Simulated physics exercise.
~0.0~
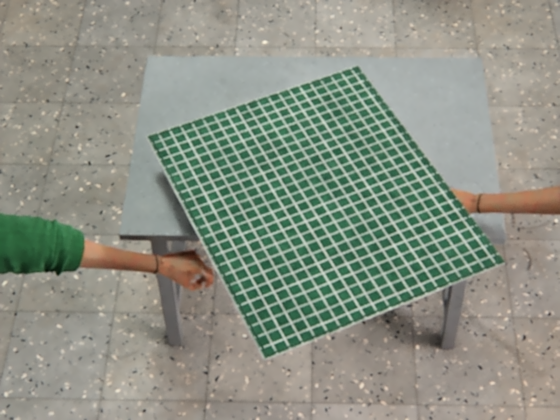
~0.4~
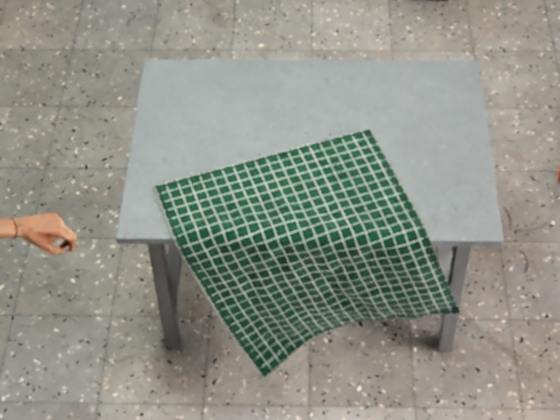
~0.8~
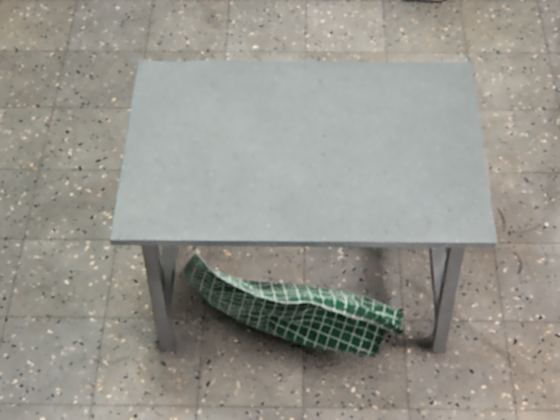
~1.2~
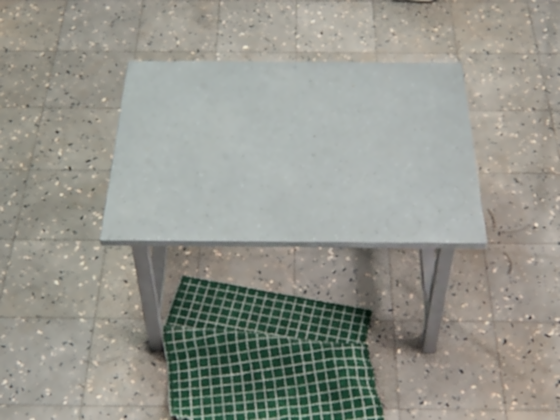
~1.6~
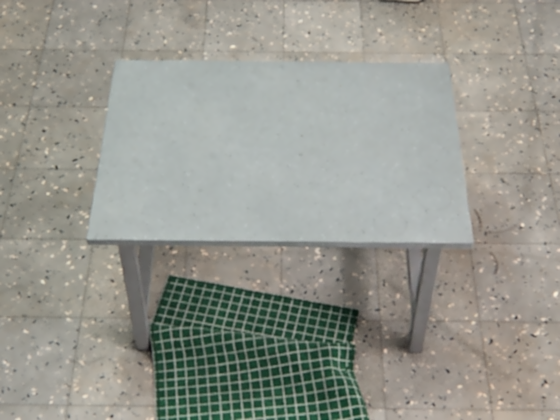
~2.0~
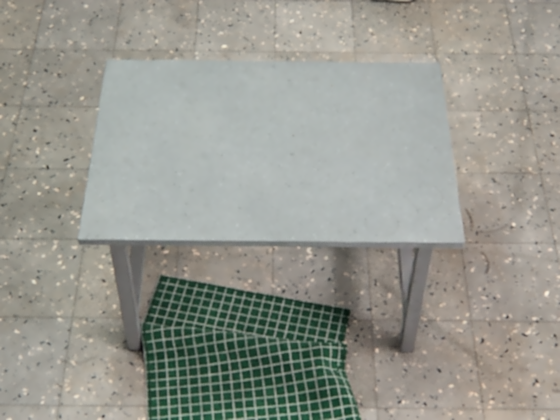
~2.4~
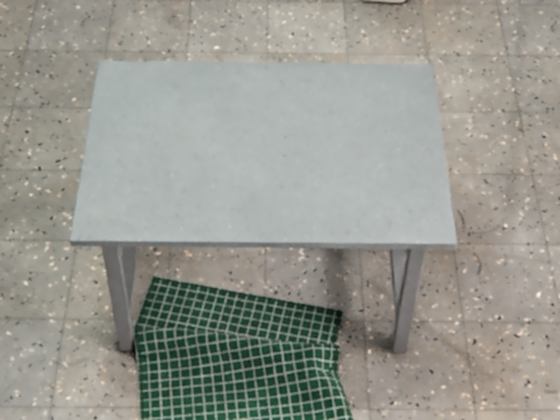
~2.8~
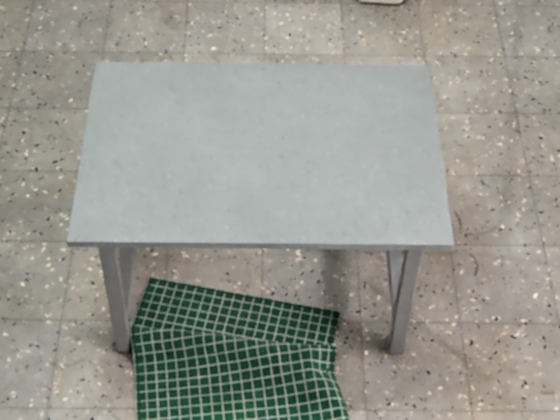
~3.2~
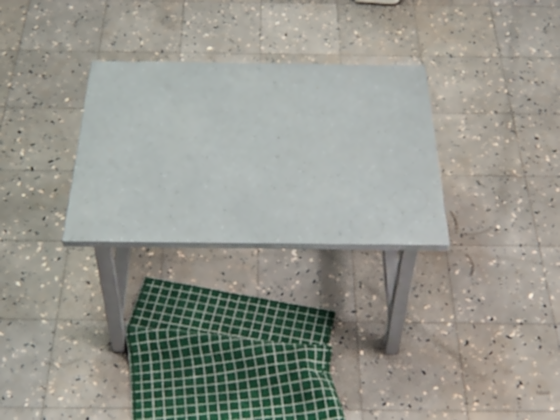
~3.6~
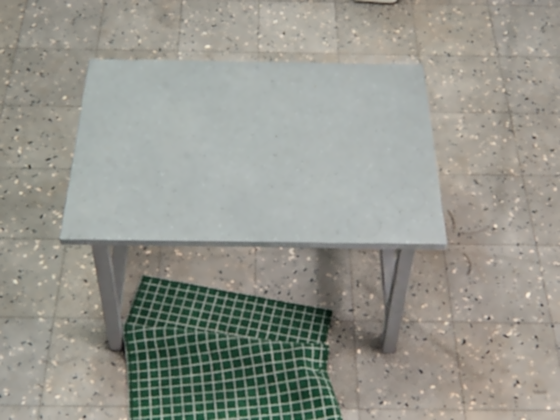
A green checked cloth, released by two hands, slides off the table's front edge onto the floor.
